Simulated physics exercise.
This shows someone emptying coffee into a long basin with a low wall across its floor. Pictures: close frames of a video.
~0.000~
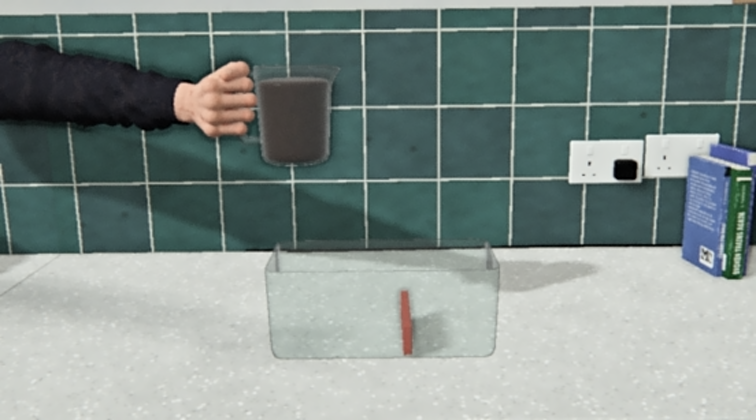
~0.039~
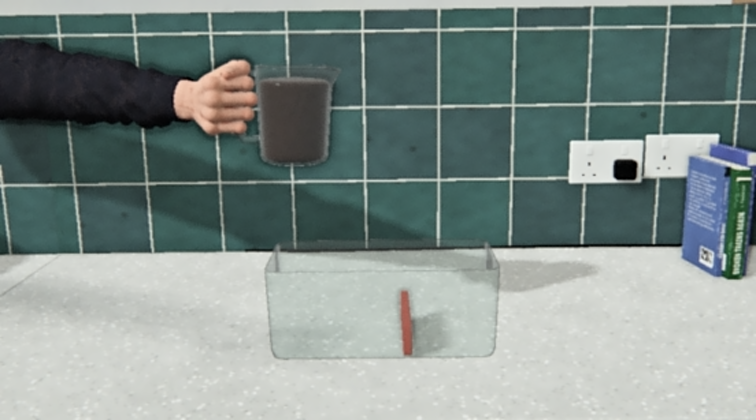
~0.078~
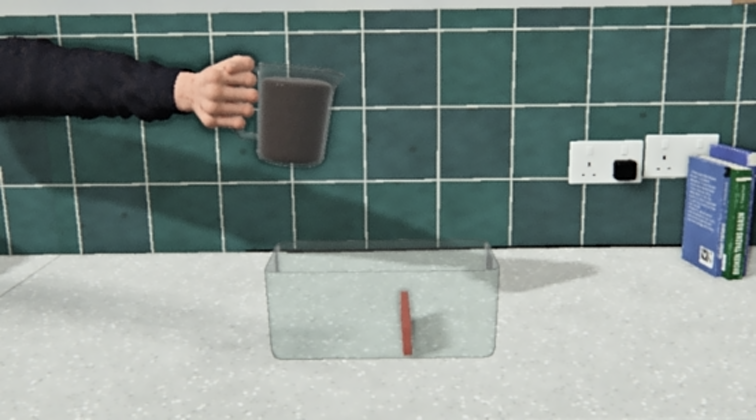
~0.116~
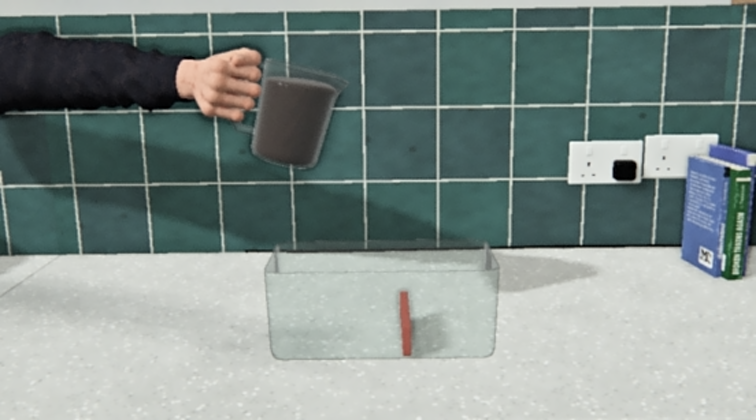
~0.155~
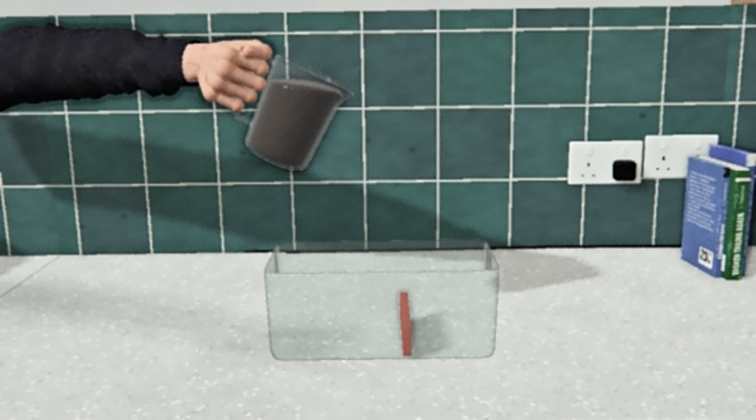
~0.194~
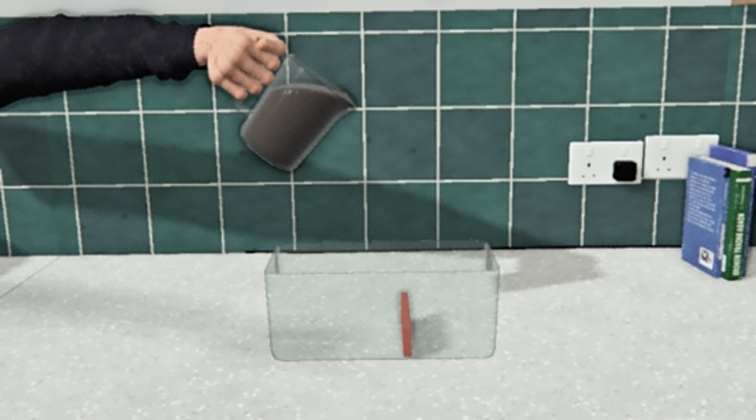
A hand holds a clear jug of dark brown liquid upright above a long, see-through basin with a low reddish wall inside. The hand then rises slightly and tilts the jug to the right, slowly at first and then more steeply, the liquid shifting toward the lowered rim while the basin stays empty.
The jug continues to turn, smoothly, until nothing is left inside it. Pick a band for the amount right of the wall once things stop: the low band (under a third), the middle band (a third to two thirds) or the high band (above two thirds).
The middle band.
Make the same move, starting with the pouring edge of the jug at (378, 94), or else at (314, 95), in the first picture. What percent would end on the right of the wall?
Start one gives close to 85 percent, start two close to 5 percent.
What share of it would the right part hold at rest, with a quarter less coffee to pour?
About 30 parts in a hundred, give or take.
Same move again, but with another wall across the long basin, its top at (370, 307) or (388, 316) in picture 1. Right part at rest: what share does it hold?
Well, it's close to 90 per cent for the first one, then 80 per cent for the other.
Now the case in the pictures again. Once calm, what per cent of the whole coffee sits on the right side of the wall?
Share: Roughly 50 %.
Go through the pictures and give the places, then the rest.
In the first picture, it leans 0°; its right rim is at (339, 67); the coffee meets the walls at (259, 81) and (330, 80); the long basin's rim runs from (272, 257) to (493, 255); the wall's top is at (406, 308).
In the second picture, it leans 2°; its right rim is at (340, 69); the coffee meets the walls at (259, 81) and (330, 81).
In the third picture, it leans 7°; its right rim is at (344, 74); the coffee meets the walls at (262, 79) and (333, 84).
In the fourth picture, it leans 15°; its right rim is at (349, 82); the coffee meets the walls at (266, 80) and (338, 87).
In the fifth picture, it leans 26°; its right rim is at (354, 94); the coffee meets the walls at (262, 101) and (343, 91).
In the sixth picture, it leans 39°; its right rim is at (357, 108); the coffee meets the walls at (259, 105) and (351, 97).
By 0.43 s the tilt is 107° and 50 per cent is still to pour, 1 is left of the wall and 8 right of it.
By 0.60 s the tilt is 110° and 12 per cent is still to pour, 32 is left of the wall and 30 right of it.
By 0.78 s the tilt is 110° and 1 per cent is still to pour, 42 is left of the wall and 47 right of it.
By 0.98 s the tilt is 110° and 0 per cent is still to pour, 48 is left of the wall and 48 right of it.
At rest 48 per cent lies left of the wall, 48 right of it and 4 outside.
